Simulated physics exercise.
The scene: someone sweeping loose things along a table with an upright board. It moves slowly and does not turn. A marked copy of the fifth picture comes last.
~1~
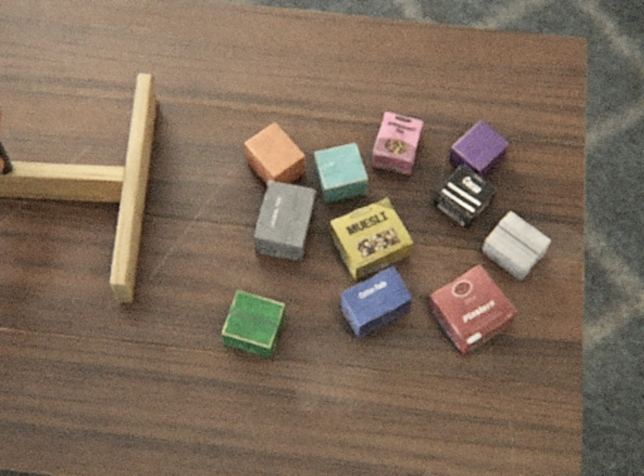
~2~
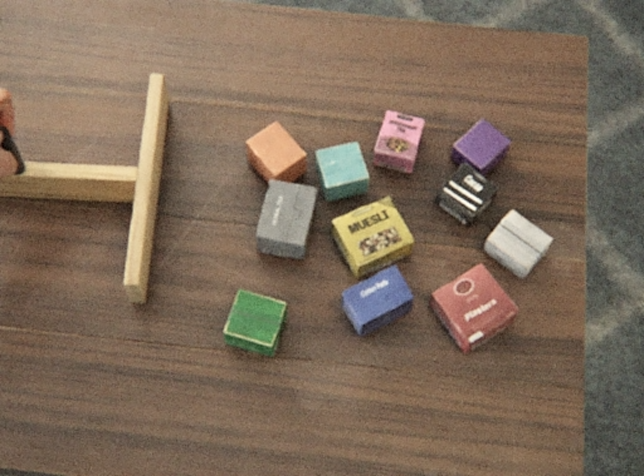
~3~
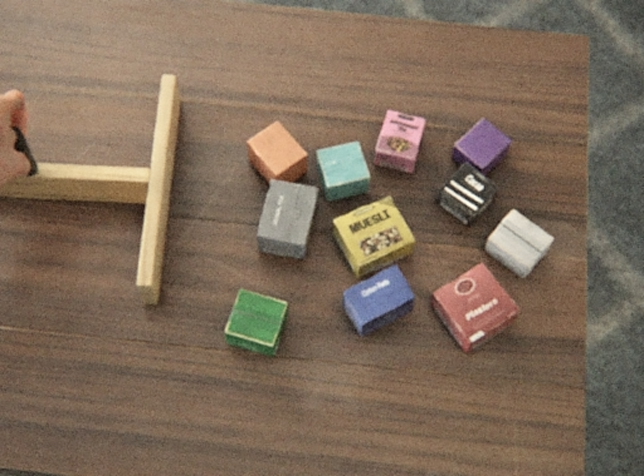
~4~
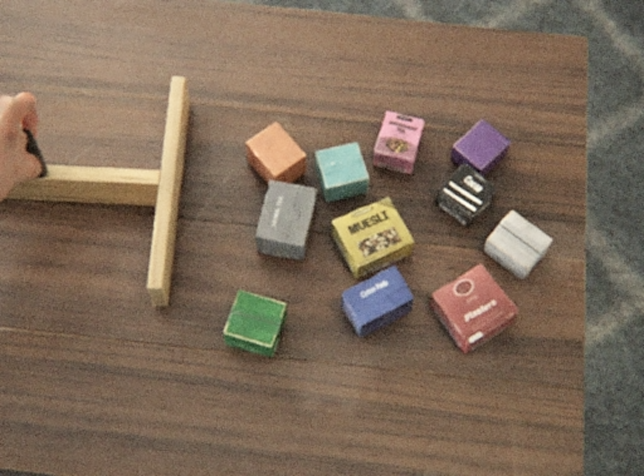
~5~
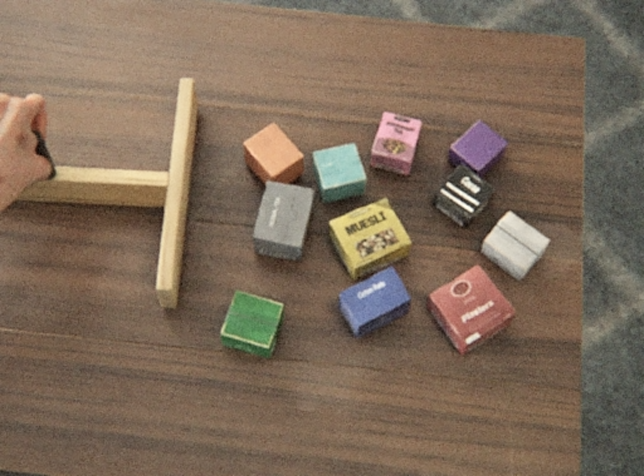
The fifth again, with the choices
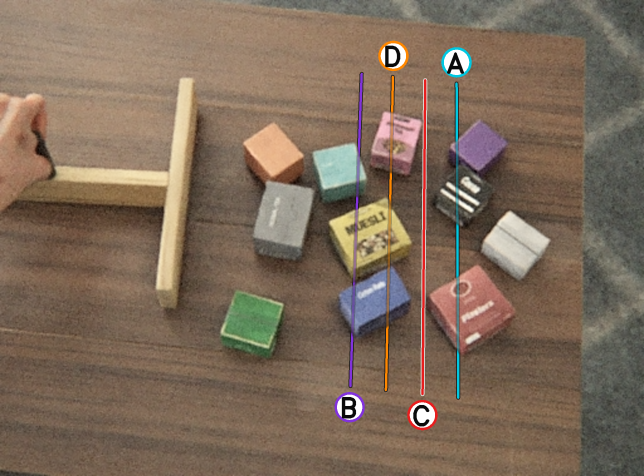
A hand sliding an upright wooden board slowly rightward across a table towards scattered small coloured boxes and blocks, which stay still.
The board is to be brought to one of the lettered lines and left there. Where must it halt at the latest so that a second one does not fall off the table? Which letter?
A is the last line within the limit.
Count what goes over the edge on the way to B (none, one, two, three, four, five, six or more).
The count is none.
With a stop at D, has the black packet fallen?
No.
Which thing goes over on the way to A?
The white box.
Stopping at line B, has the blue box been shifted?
By then, yes.
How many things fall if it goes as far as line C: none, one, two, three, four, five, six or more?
In all, none.
On the marked copy, A at (457, 231); B at (356, 220); C at (424, 228); D at (390, 224).
Taking A. A third of the way, board (277, 190); green box (285, 340); orange block (313, 169).
Two thirds of the way, board (378, 200); white box (530, 246); black packet (504, 191).
When it is over, board (457, 208); white box over the edge; black packet (569, 190); one fallen.
As for the rest, B is within the limit but short; C is within the limit but short; D is within the limit but short.
